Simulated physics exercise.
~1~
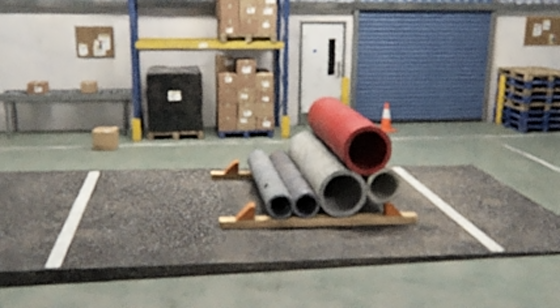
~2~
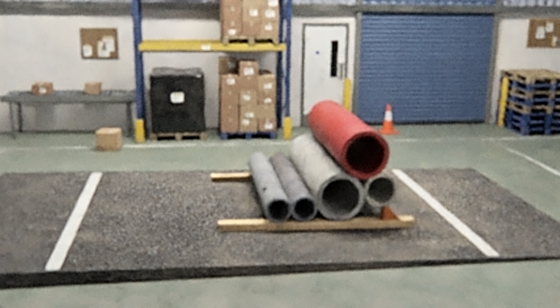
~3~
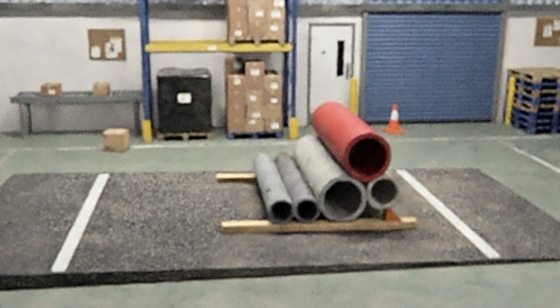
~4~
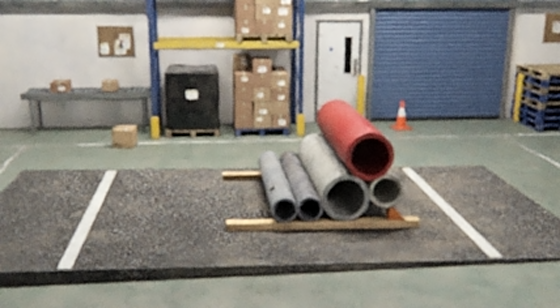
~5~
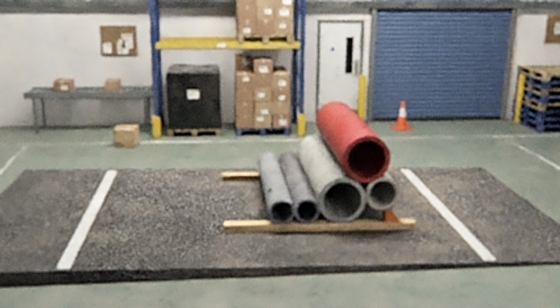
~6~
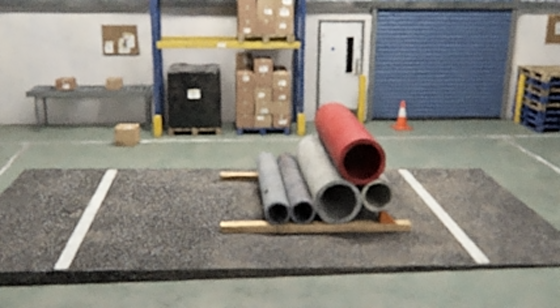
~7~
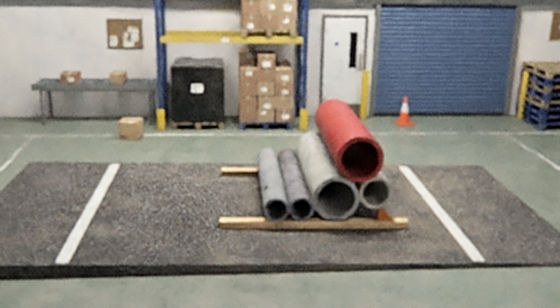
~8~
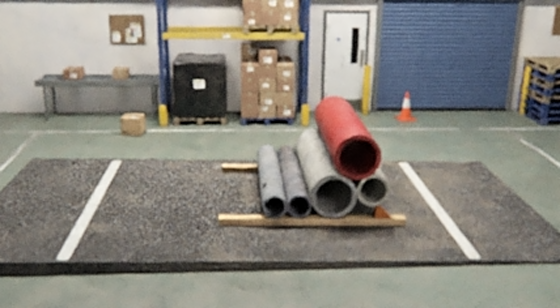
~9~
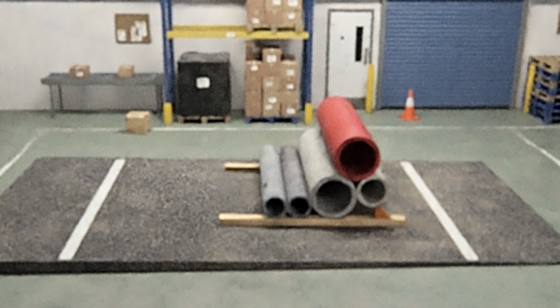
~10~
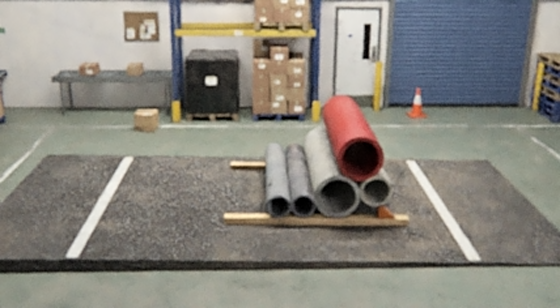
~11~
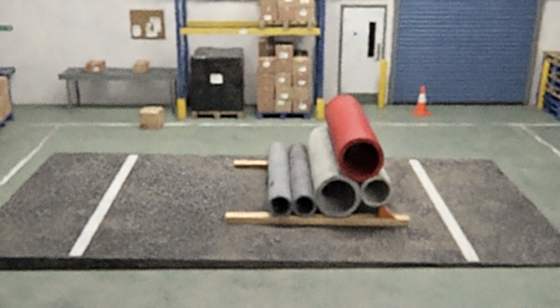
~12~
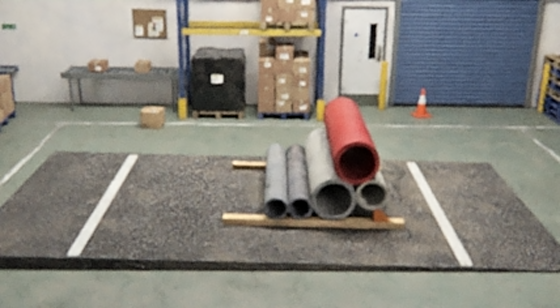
In a storage bay, a red pipe lay on top of a stack of gray concrete pipes on wooden bearers, set on a dark gravel pad between two white lines. The view drifted slowly around, but the pipes stayed stacked, with none crossing a line.
